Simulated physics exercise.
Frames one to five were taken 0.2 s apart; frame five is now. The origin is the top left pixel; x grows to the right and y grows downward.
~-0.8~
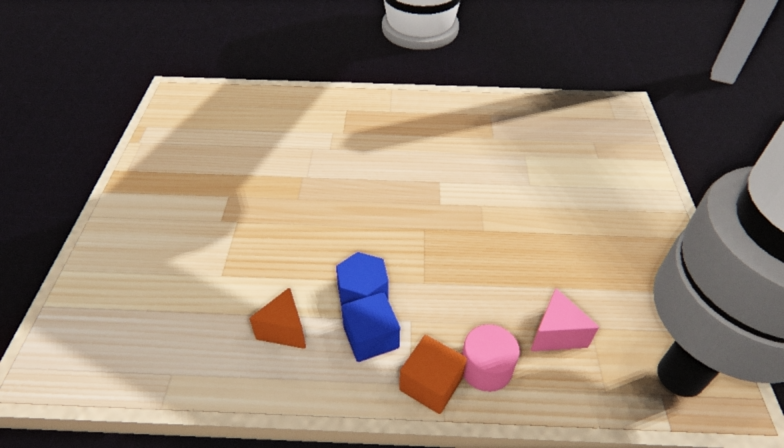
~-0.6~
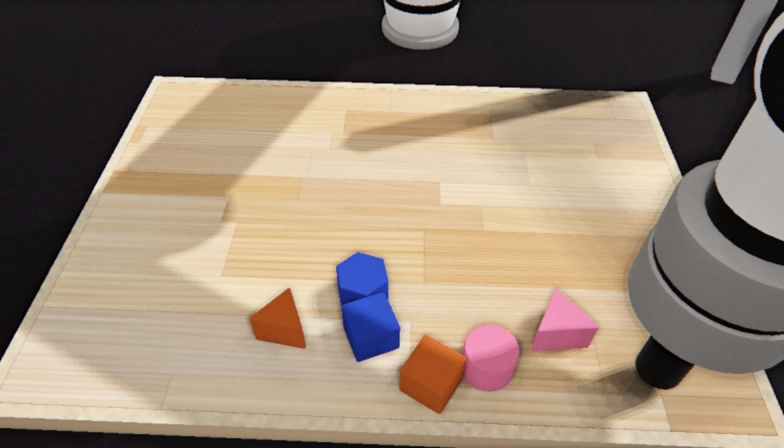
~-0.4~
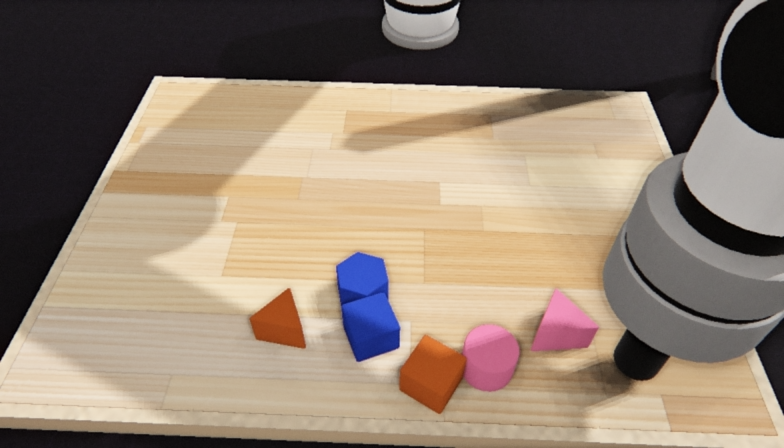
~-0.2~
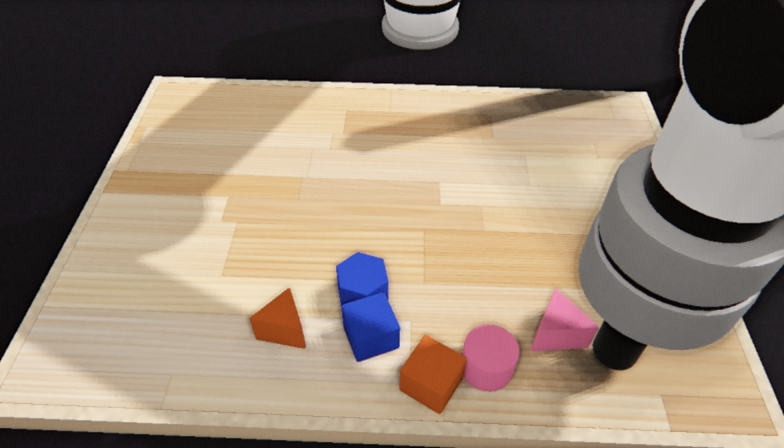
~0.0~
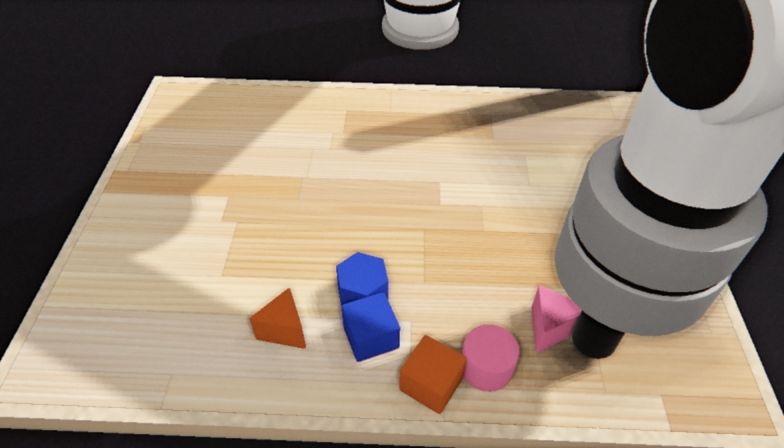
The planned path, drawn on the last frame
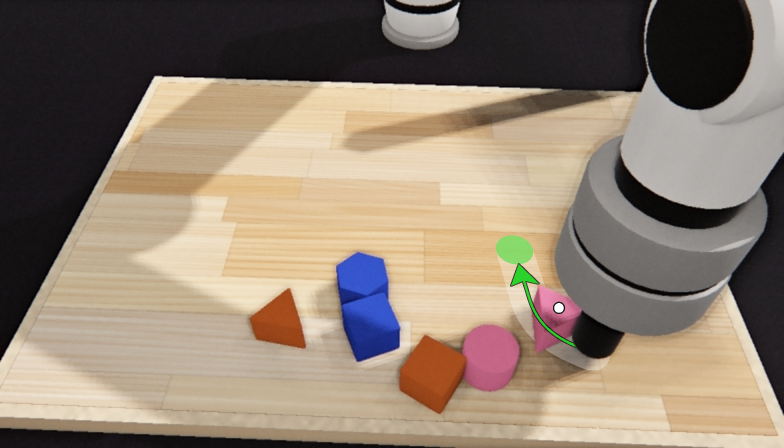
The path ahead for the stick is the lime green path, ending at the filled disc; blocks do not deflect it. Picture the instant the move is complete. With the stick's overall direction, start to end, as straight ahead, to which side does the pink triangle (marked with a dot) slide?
Pushed left.
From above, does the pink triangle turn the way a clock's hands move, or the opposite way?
Counterclockwise rotation.
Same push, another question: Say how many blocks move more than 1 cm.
My guess is one.
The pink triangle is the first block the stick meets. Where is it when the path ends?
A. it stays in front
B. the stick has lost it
B.
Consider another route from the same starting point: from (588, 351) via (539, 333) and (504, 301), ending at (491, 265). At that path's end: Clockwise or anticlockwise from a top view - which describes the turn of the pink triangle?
It turns round anticlockwise.
The drawn path runs from (588, 351) via (543, 324) and (525, 286), ending at (514, 250); the dot is on the pink triangle.
On the path given first. One third of the way, stick (548, 313); pink triangle (520, 282), turned 15° anticlockwise.
Two thirds of the way, stick (529, 273); pink triangle (495, 257), turned 55° anticlockwise.
At the end, stick (518, 238); pink round block not moved; pink triangle (493, 254), turned 65° anticlockwise.
